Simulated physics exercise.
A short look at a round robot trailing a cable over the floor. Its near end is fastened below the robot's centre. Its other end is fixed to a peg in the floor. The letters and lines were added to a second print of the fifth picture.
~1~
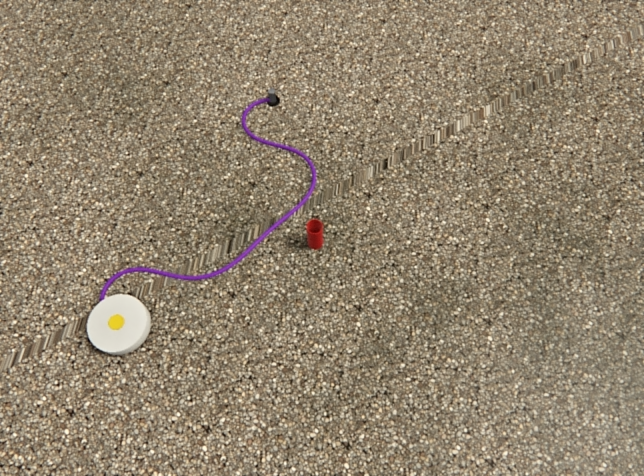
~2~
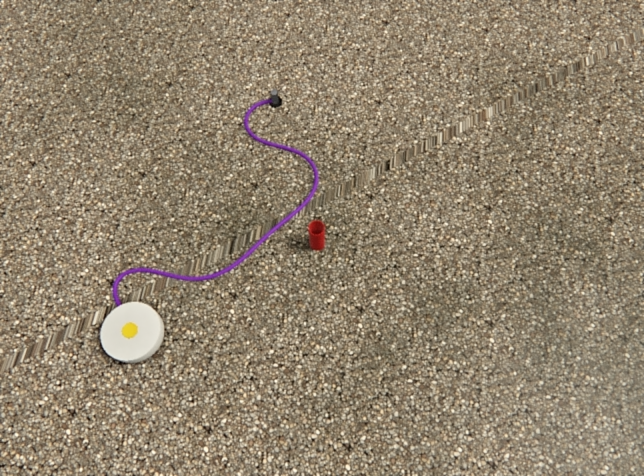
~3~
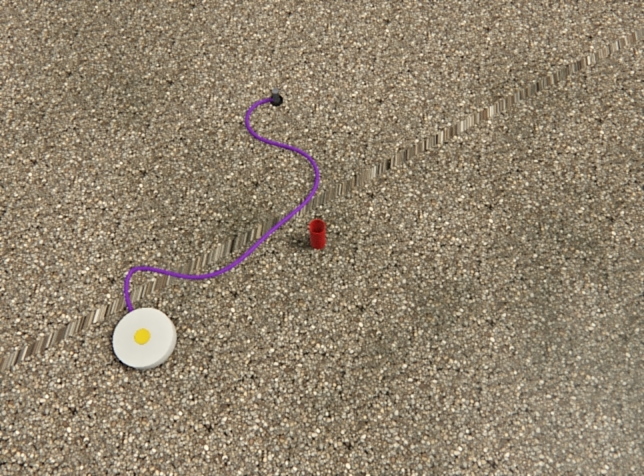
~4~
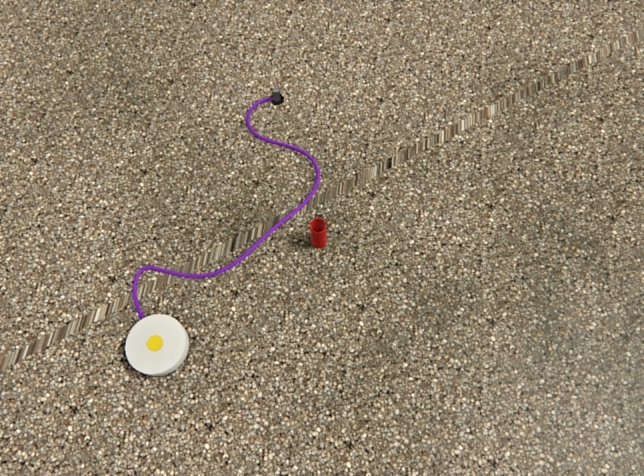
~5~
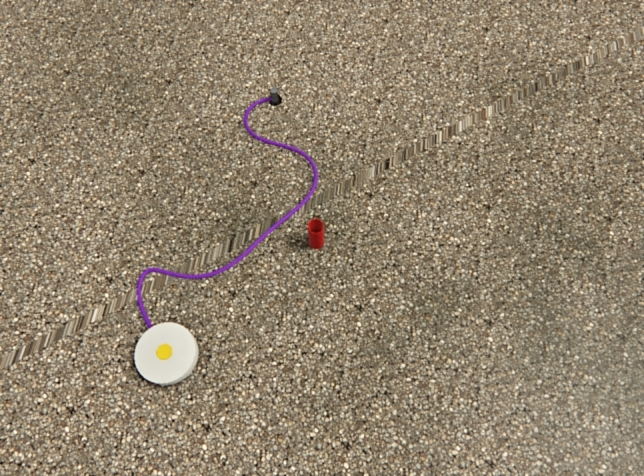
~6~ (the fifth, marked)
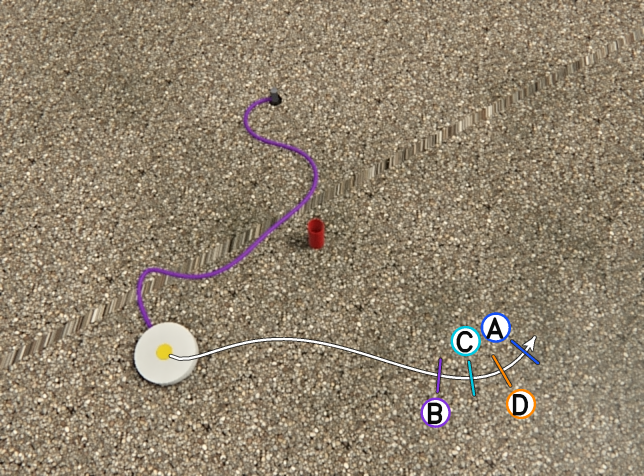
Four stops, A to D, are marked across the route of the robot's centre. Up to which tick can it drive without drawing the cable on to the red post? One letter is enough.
D.
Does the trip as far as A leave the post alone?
No.
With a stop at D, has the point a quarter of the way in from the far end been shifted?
By then, no.
On the copy, A at (525, 352); B at (439, 375); C at (471, 378); D at (502, 371); the route from (171, 356) via (360, 353) to (535, 337).
On D. First, robot (286, 337), middle of the cable (278, 225).
Then, robot (402, 364), middle of the cable (278, 225).
Finally, robot (505, 369), middle of the cable (299, 235); nothing has been touched.
By contrast, A brings the cable against the post; B is safe but short; C is safe but short.
